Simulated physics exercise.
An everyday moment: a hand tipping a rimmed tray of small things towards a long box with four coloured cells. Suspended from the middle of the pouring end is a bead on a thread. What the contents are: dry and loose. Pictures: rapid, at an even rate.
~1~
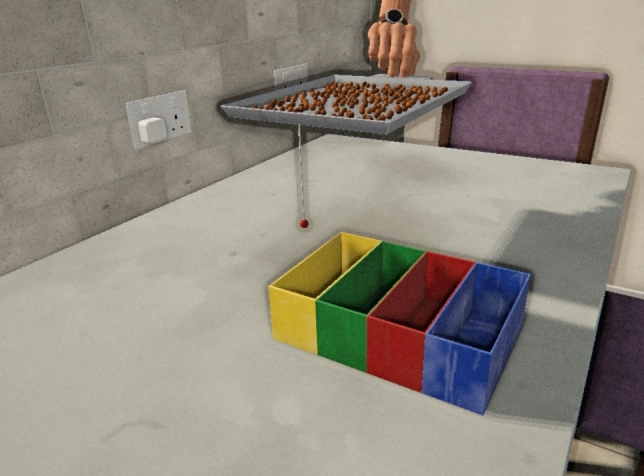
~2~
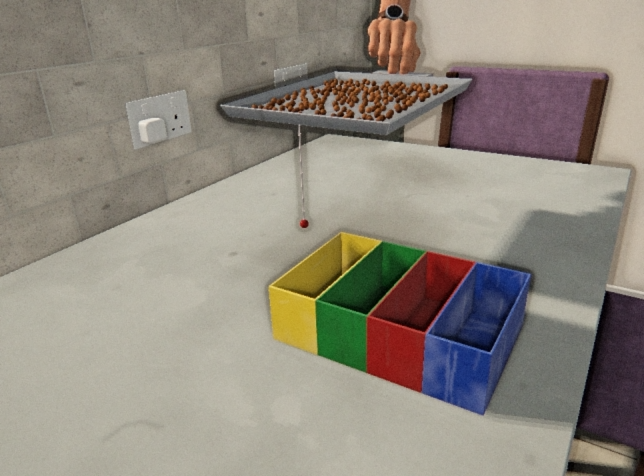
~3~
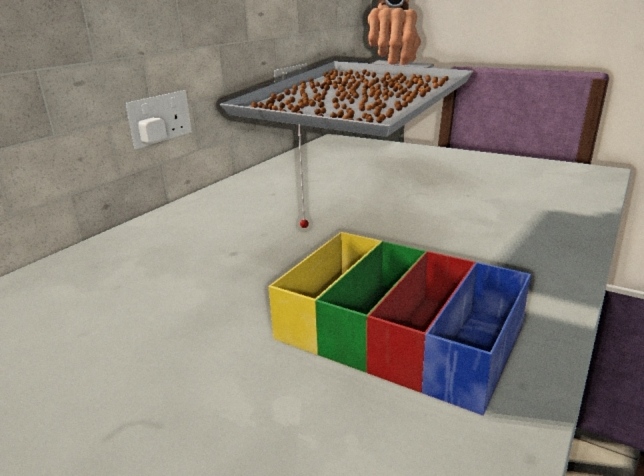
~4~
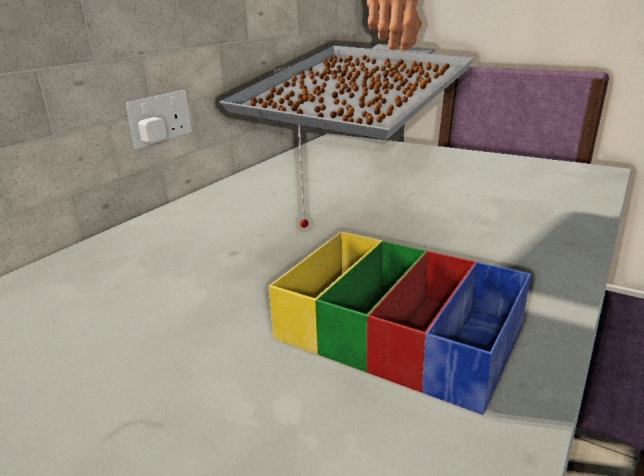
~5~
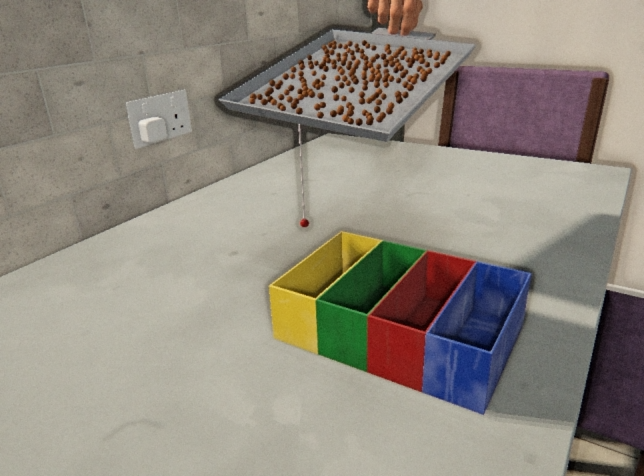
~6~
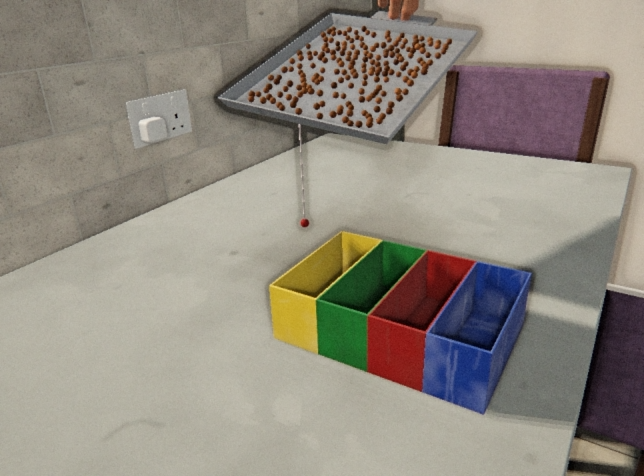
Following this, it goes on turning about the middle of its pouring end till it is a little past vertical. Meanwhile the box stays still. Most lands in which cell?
In the green cell.
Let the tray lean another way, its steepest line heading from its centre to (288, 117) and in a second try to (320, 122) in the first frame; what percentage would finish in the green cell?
First case about 0 percent; second case about 20 percent.
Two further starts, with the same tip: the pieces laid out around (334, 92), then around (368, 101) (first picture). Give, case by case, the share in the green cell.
Around 50 then around 60 per cent.
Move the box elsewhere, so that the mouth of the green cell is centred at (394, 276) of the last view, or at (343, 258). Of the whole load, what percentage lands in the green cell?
Close to 30 in a hundred first, close to 40 in a hundred second.
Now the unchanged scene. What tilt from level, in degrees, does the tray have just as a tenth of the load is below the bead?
Close to 65 degrees, I reckon.
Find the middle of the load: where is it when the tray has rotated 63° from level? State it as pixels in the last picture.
I'd put the middle close to (359, 159).
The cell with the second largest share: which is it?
Second: Yellow.
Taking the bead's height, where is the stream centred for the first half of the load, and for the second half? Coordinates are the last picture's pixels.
I'd place the first part at (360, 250) and the rest at (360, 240).
Shortly afterwards, tray tipped steeply; near half on the tray; a little in the green cell; only a few in the yellow cell; only a few in the red cell; near a third falling or outside the box.
Next, tray tipped past a quarter turn; near half in the green cell; near a third in the yellow cell; only a few in the red cell; a little falling or outside the box.
Some moments later, tray tipped past a quarter turn; near half in the green cell; near a third in the yellow cell; only a few in the red cell; a little falling or outside the box.
In the end, tray tipped past a quarter turn; near half in the green cell; near a third in the yellow cell; only a few in the red cell; none at all in the blue cell; a little outside the box.
